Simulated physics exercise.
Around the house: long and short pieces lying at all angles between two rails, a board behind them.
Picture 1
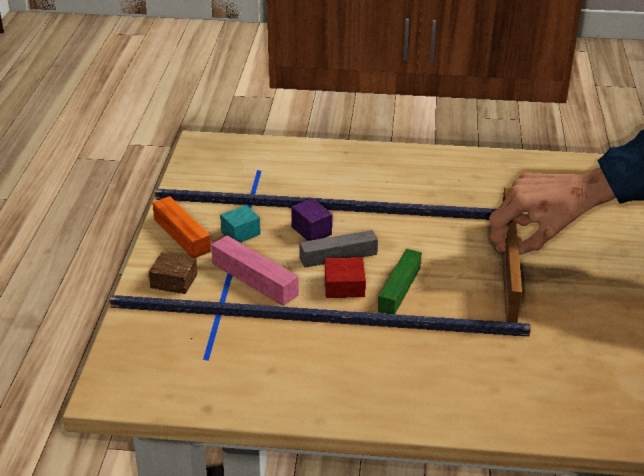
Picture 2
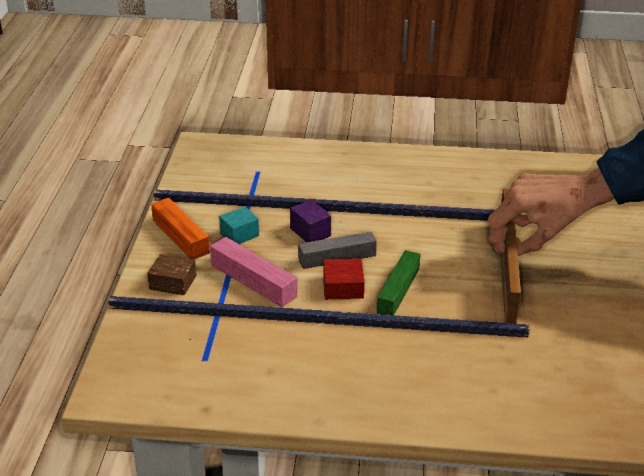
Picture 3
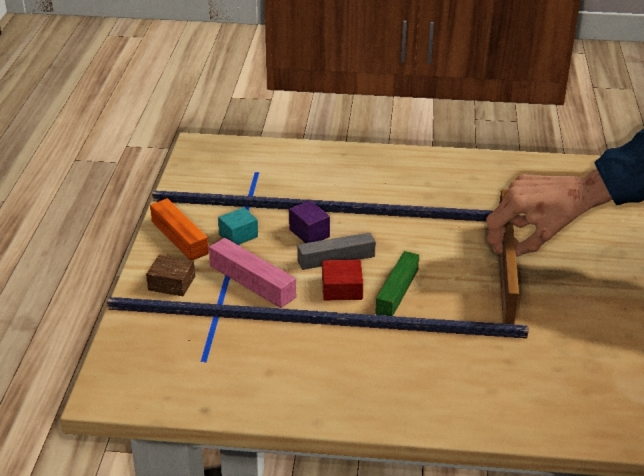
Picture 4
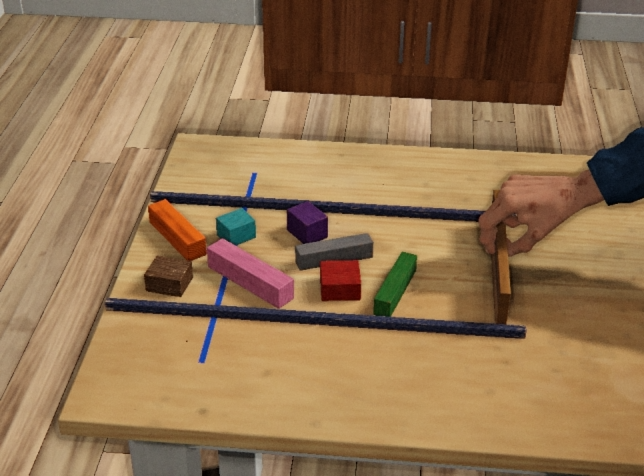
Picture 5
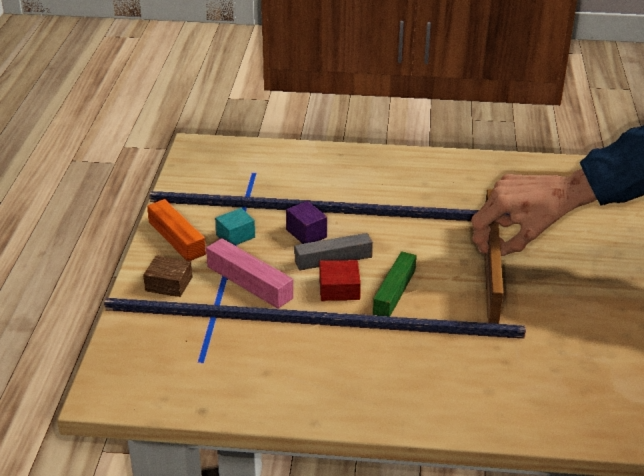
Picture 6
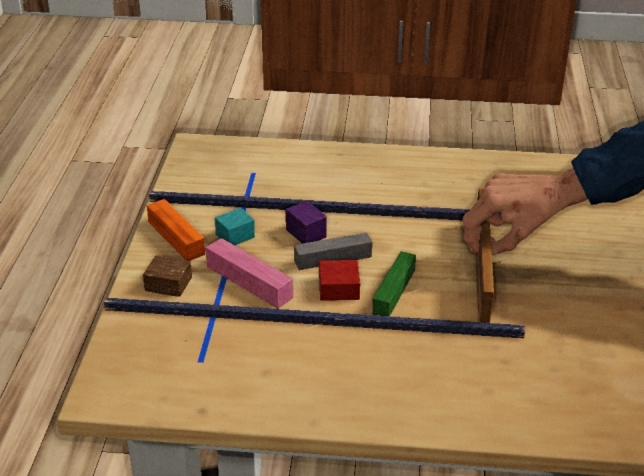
The footage shows colored blocks and sticks lying at various angles between two dark rails on a wooden table, crossed by blue tape, while a hand at the right slides an upright board slightly left, the pieces staying still.
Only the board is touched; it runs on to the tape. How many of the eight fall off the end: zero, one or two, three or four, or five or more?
Here the number that fall off is zero.
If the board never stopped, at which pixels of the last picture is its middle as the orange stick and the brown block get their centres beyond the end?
At (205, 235) for the orange stick; at (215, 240) for the brown block.
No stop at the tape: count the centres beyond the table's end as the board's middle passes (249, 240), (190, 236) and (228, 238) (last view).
It would be 0, 3 and 0.
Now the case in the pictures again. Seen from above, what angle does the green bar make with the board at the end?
Some 0 degrees.
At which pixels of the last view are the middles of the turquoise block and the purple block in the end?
The turquoise block at (195, 227), the purple block at (226, 213).
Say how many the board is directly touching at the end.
In contact: 3.
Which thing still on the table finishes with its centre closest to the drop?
That is the orange stick.
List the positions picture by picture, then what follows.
Orange stick (181, 227); brown block (173, 273); turquoise block (240, 225); board (510, 254); tape (236, 254), in the first frame.
Brown block (172, 274); purple block (311, 222), in the second frame.
Turquoise block (238, 227); red block (342, 280), in the third frame.
Orange stick (177, 230); green bar (396, 284), in the fourth frame.
Brown block (168, 276); board (493, 255), in the fifth frame.
Orange stick (176, 229); brown block (168, 276); turquoise block (235, 227); board (483, 254); tape (230, 256), in the sixth frame.
Soon after, none off yet; orange stick at rest near (176, 229); brown block at rest near (168, 276); turquoise block at rest near (235, 227).
In the end, the number that fall off is zero.
